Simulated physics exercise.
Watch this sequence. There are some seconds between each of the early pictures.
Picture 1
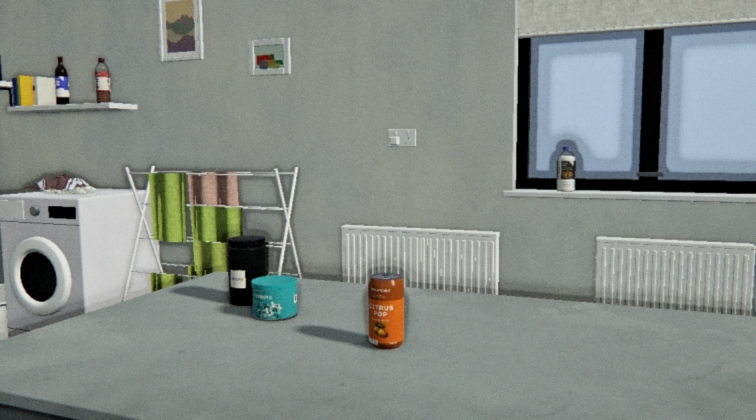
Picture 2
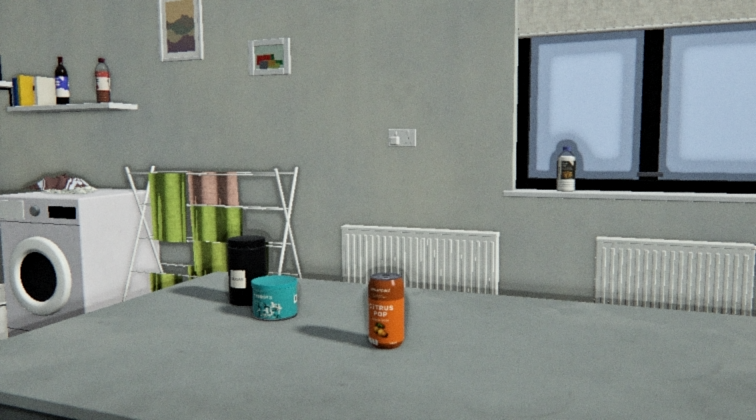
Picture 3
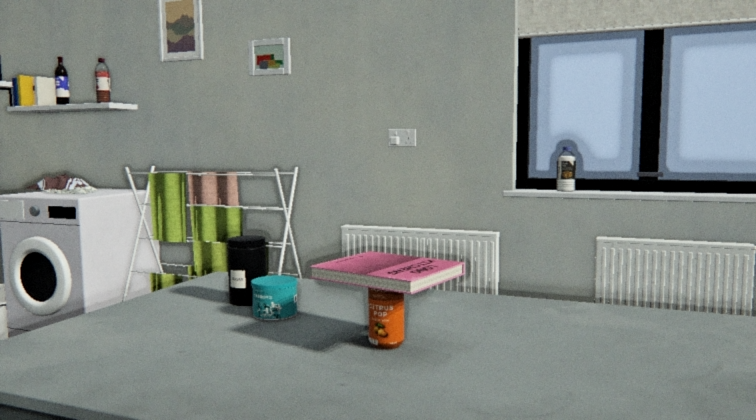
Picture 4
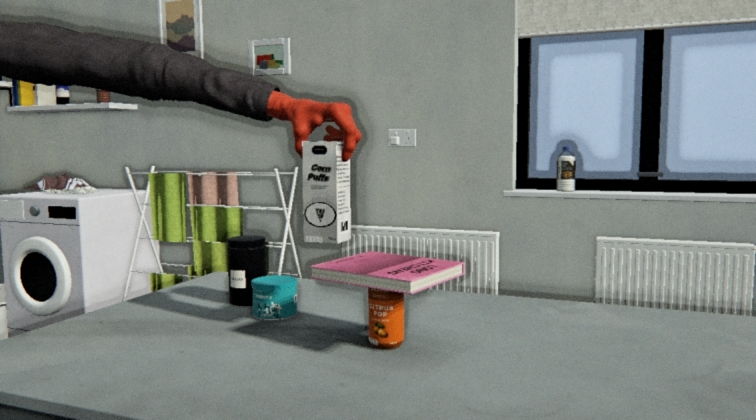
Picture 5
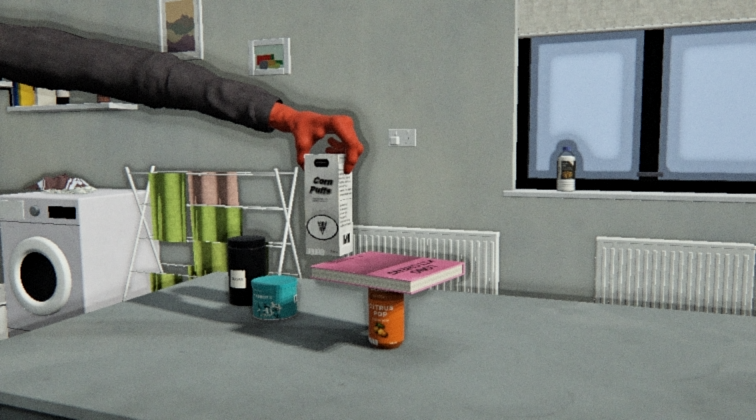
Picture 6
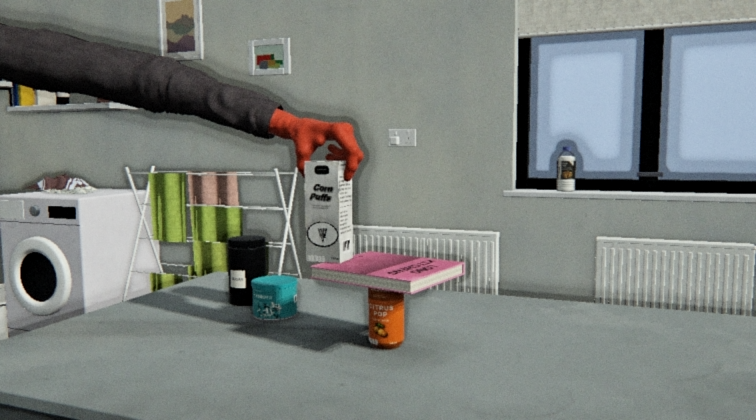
A pink book appears lying flat on top of the orange can, which stands on a grey table beside a turquoise tub and a black canister. Then a red-gloved hand, reaching in from the left, lowers a white carton a short way onto the book's left end and keeps hold of it.
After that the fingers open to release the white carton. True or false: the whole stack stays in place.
False.
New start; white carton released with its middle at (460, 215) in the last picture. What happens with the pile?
After that, the pile falls over.
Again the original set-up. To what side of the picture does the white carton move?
Leftwards.
Then, 0.40 s on from there, white carton now fallen; pink book turned 53° from how it was put.
Then, 0.70 s on from there, pink book now fallen.
Then, 1.20 s on from there, orange can now fallen.
In the end, fallen, pink book, orange can and white carton; the other 2 unmoved. At the end, from the last picture's camera, white carton near (280, 316). The pile comes apart.
